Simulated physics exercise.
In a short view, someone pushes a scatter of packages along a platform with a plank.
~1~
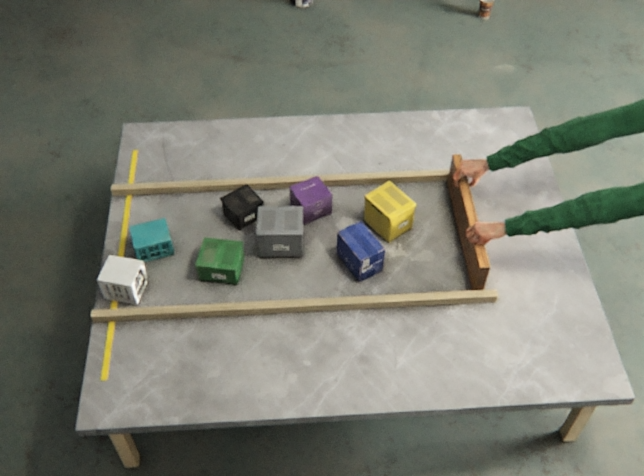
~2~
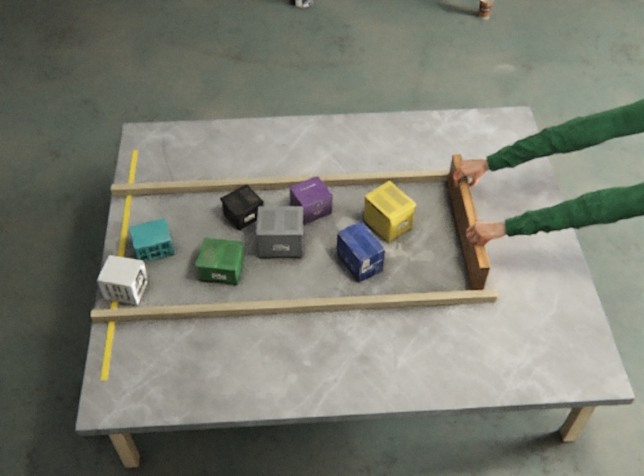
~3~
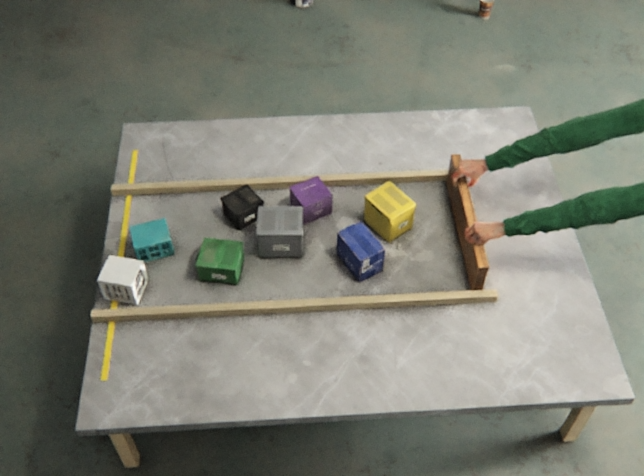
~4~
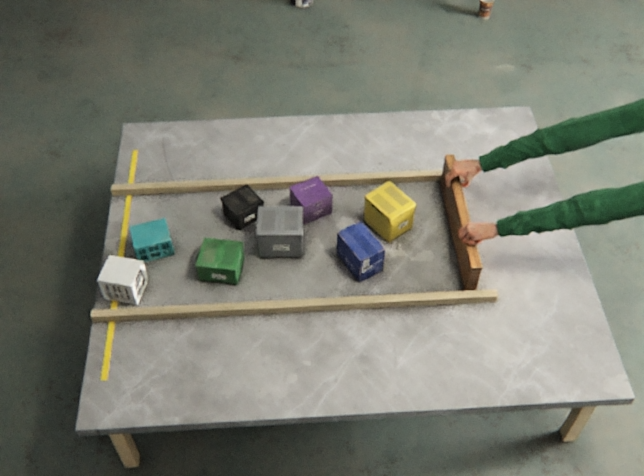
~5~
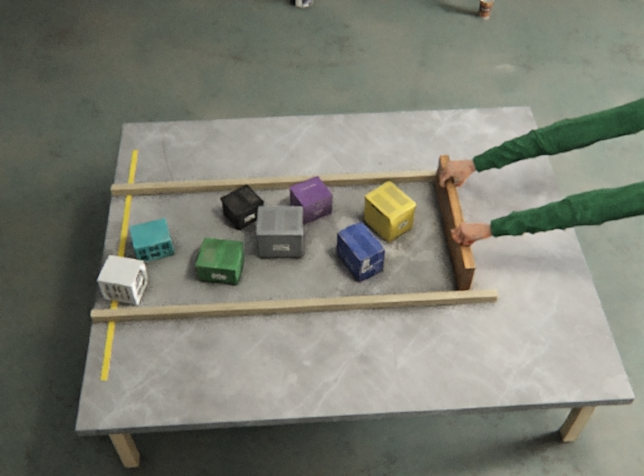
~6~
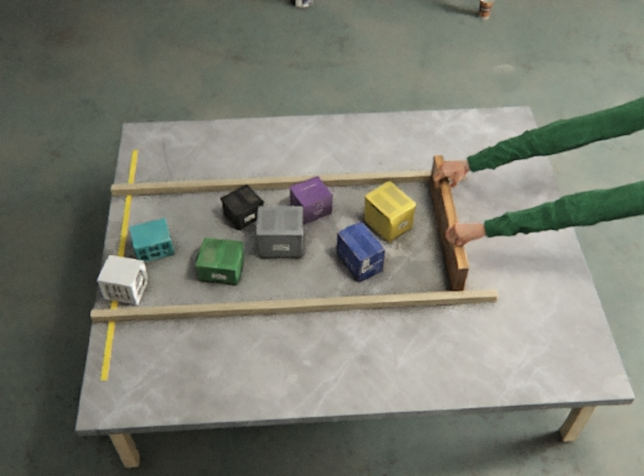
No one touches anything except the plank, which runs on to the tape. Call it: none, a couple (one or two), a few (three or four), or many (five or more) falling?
Call: Many.
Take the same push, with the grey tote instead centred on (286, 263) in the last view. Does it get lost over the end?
Observed: The grey tote does not remain.
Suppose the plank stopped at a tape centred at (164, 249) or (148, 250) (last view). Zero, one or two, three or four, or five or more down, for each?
Taking the two places as listed: Three or four, then 5 or more.
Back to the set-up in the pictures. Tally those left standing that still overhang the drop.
So the number is 2.
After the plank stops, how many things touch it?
At rest, 2 are in contact.
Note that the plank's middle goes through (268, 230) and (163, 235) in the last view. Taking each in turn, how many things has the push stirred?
One spot: 6. Other spot: 8.
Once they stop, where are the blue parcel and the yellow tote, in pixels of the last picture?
Blue parcel: (101, 260); yellow tote: (104, 219).
Early on, none off yet; white crate at rest near (123, 280); turquoise crate at rest near (152, 241); green tote travelled a little near (217, 263).
Finally, the number that fall off is five or more; lost, purple box, grey tote, black tote, green tote, turquoise crate and white crate.
